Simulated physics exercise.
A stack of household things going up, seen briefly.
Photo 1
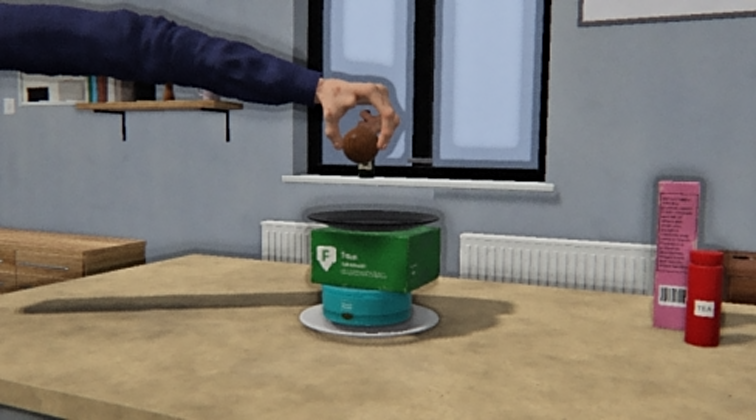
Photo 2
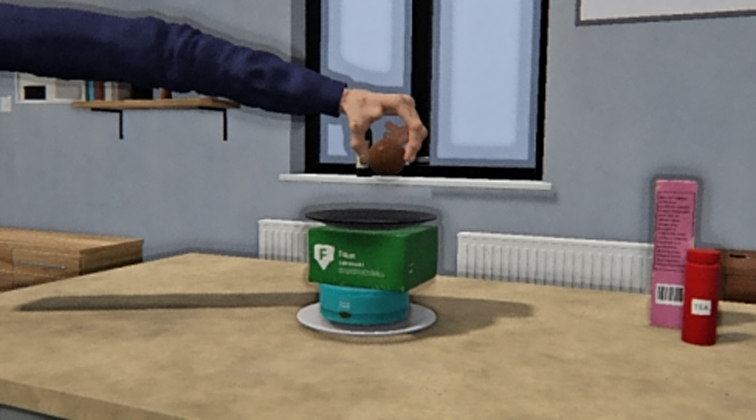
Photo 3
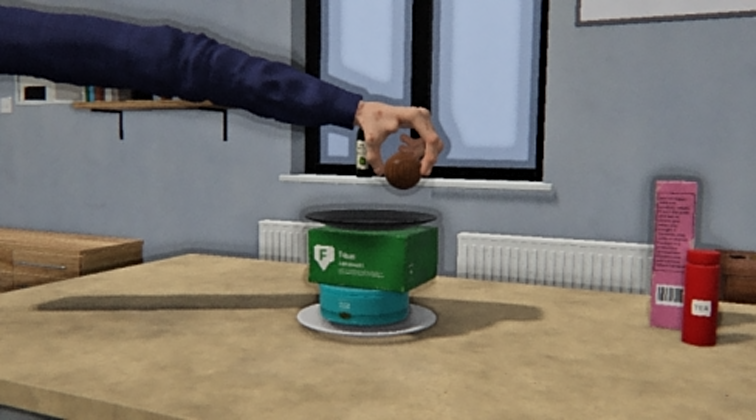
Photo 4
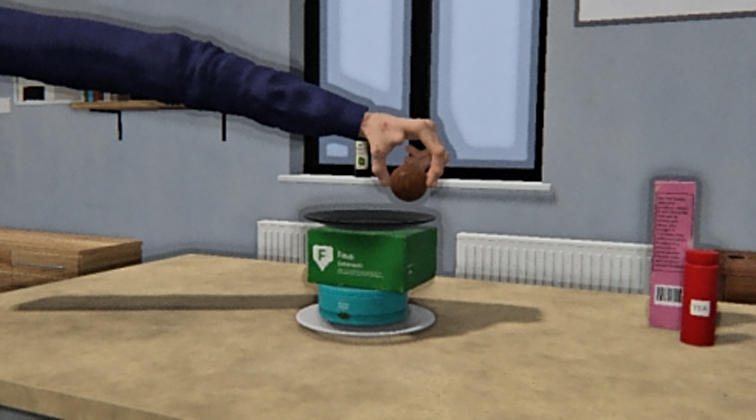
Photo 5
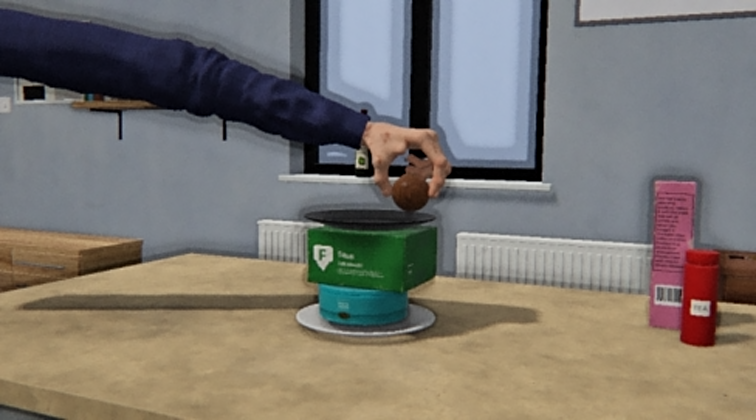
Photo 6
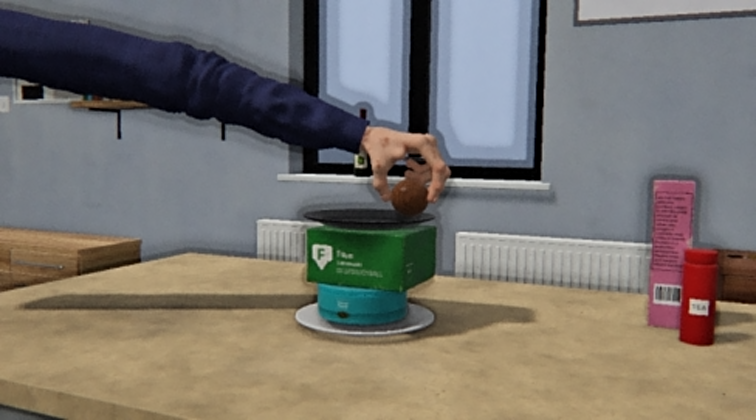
The clip shows a hand in a dark blue sleeve holding a brown onion above a stack with a dark plate, green box and turquoise tub, moving it a short way right and lowering it toward the plate.
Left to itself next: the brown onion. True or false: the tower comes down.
False.
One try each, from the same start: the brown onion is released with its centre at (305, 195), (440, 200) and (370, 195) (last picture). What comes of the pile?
For the first case the pile falls over; for the second, it falls over; for the third, it survives.
Then, 0.40 s past the last view, nothing moves.
Then, 1.20 s past the last view, brown onion resting near (410, 199).
Finally, all 7 still in place. Final places as the last picture's camera would see them, brown onion near (410, 199). The pile stays up.
